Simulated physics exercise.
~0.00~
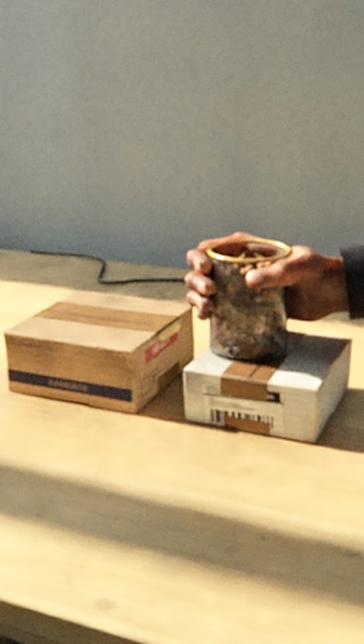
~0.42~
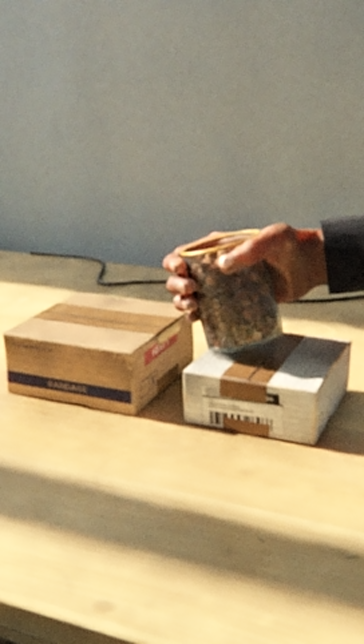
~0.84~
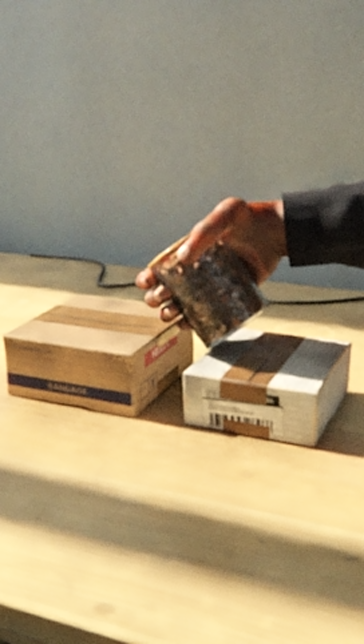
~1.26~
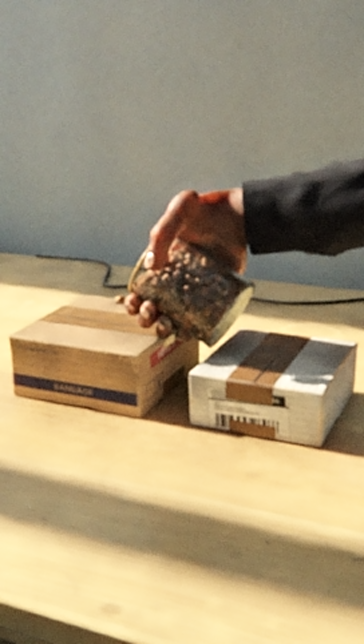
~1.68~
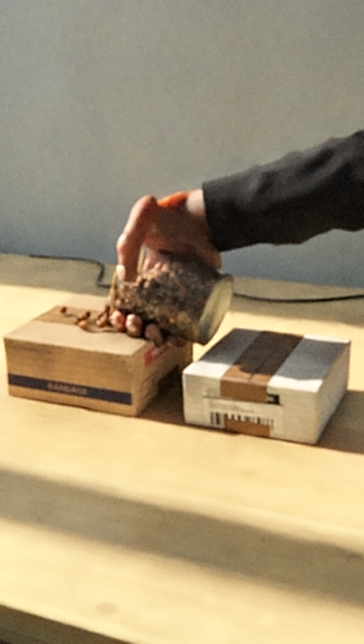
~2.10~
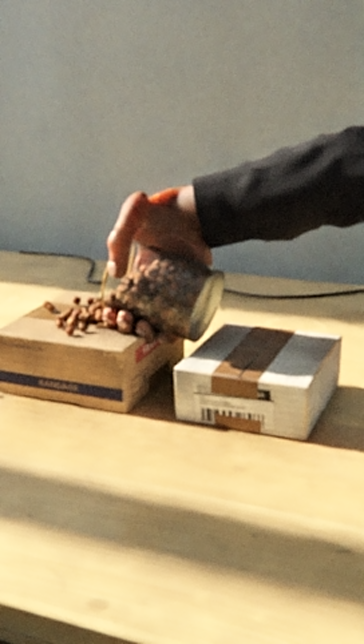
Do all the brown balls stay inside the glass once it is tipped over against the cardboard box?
No, some of them tumble out and gather on top of the brown cardboard box, while the rest remain in the glass.
